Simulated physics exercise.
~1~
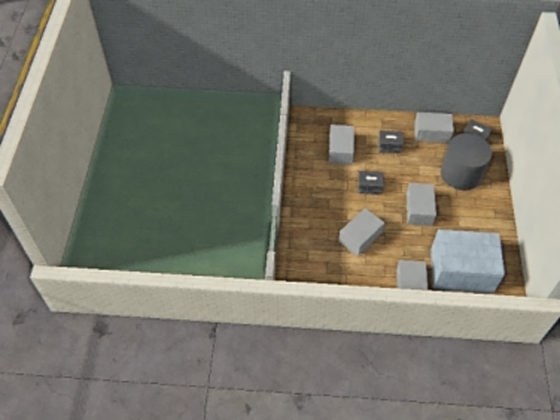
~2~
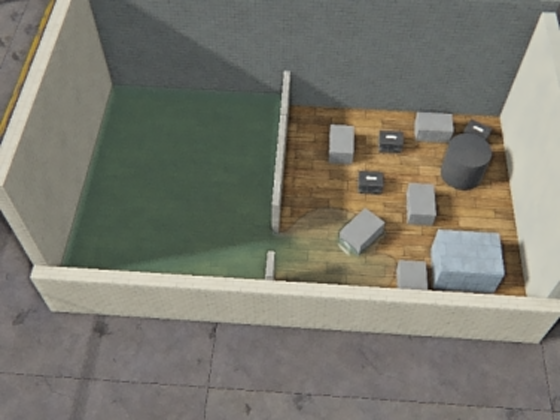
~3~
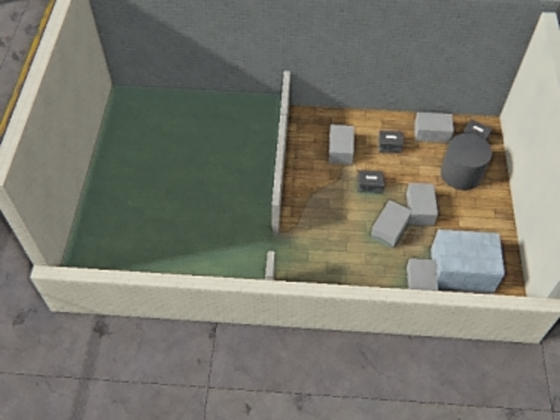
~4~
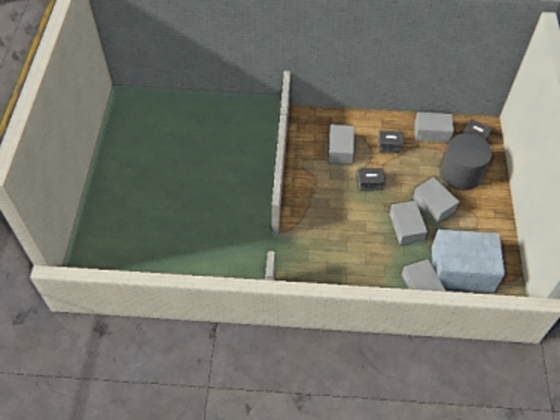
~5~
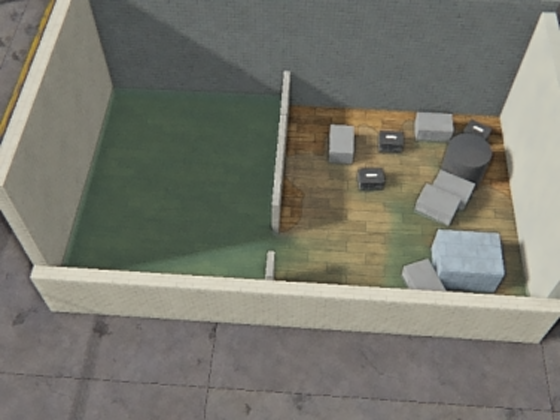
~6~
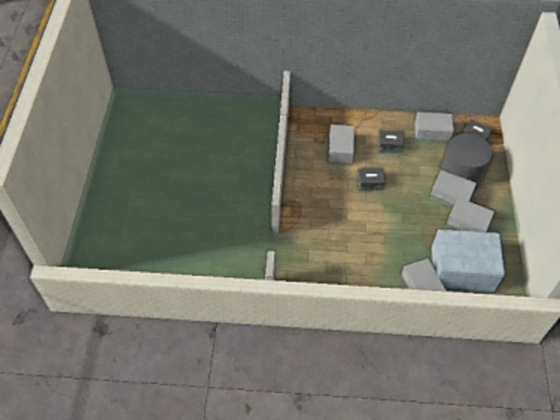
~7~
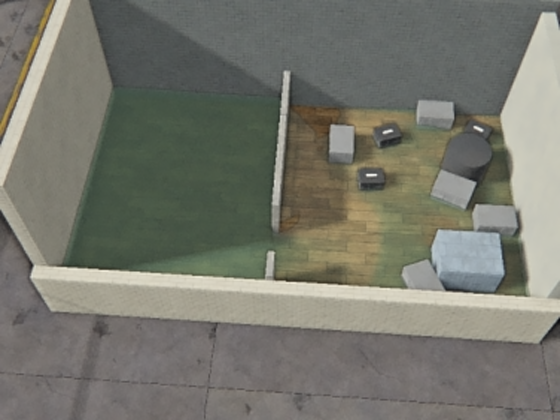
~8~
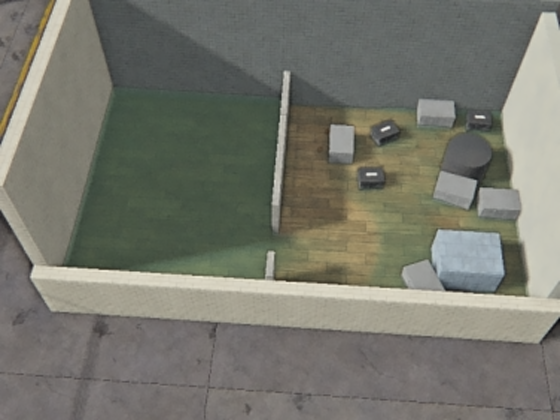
Green water spreading through a doorway across a wooden floor, pushing grey boxes right against a dark cylinder and pale block.
